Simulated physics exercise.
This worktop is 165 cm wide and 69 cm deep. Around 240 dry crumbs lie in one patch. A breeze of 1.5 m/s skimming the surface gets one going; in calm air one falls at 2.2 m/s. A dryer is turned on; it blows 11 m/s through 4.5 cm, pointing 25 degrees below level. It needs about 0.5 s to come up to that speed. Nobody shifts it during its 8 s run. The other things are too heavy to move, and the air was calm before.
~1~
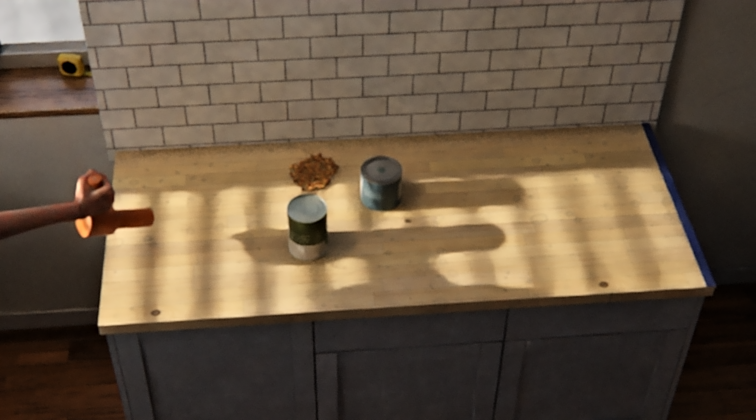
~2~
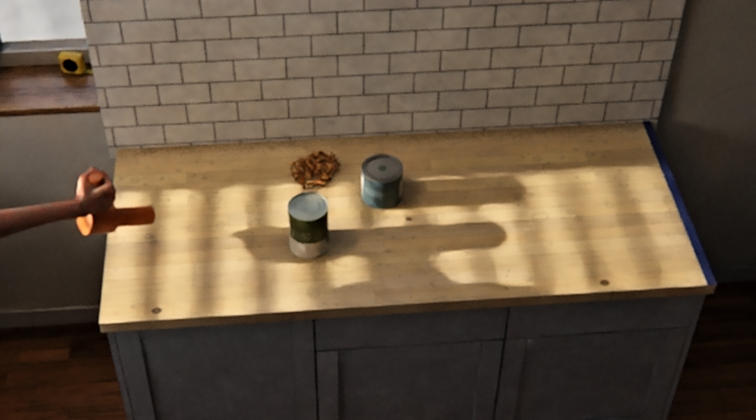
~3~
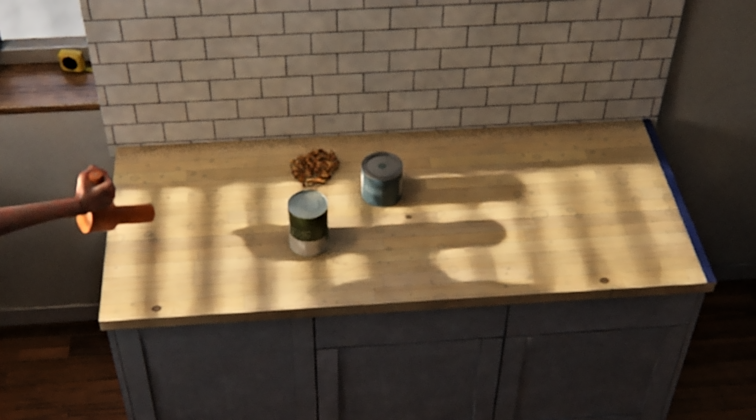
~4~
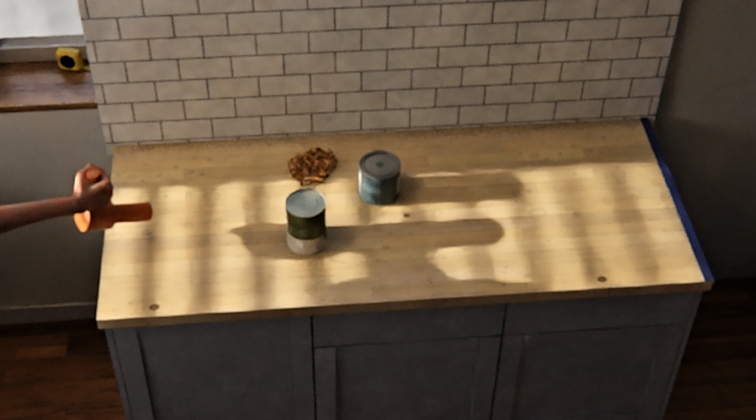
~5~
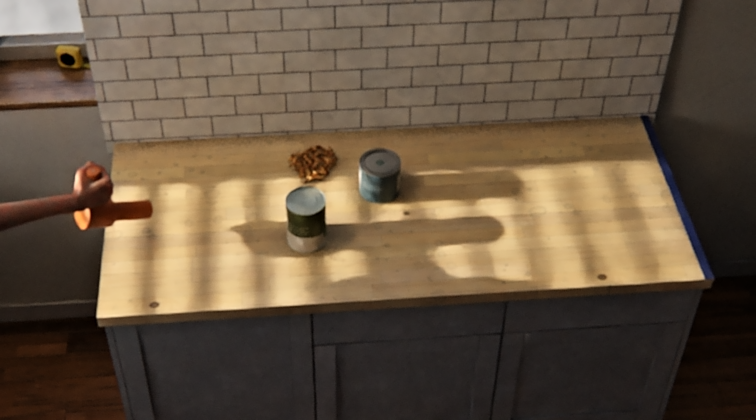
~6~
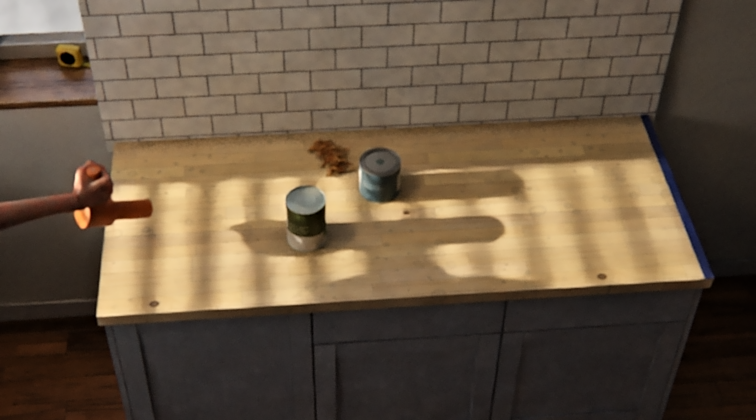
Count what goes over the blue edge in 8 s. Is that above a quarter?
As for a quarter going over the blue edge: Yes.
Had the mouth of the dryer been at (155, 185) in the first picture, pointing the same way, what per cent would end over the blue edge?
It would be near 90 %.
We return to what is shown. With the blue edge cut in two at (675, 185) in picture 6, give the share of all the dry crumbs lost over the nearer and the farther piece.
About 0 % nearer and 80 % farther.
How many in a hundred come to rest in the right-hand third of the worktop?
Near 20 %.
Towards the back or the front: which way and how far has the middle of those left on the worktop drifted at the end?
To the back, by about 5 cm.
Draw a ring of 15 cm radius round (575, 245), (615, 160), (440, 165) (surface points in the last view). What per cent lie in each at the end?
In turn about 0 %, 10 %, 0 %.
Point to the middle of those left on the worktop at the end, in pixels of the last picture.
At about (604, 139).
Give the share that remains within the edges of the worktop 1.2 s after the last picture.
About 50 %.
Then, 1.2 s after the last picture, 47 % are over the blue edge; the middle of those still in play is near (591, 138); 45 % have settled or left.
Then, 2.1 s after the last picture, 60 % are over the blue edge; the middle of those still in play is near (608, 138); 55 % have settled or left.
Then, 4.0 s after the last picture, 77 % are over the blue edge; the middle of those still in play is near (612, 137); 77 % have settled or left.
Then, 7.6 s after the last picture, at the end, 82 % are over the blue edge; the middle of those still in play is near (604, 139).
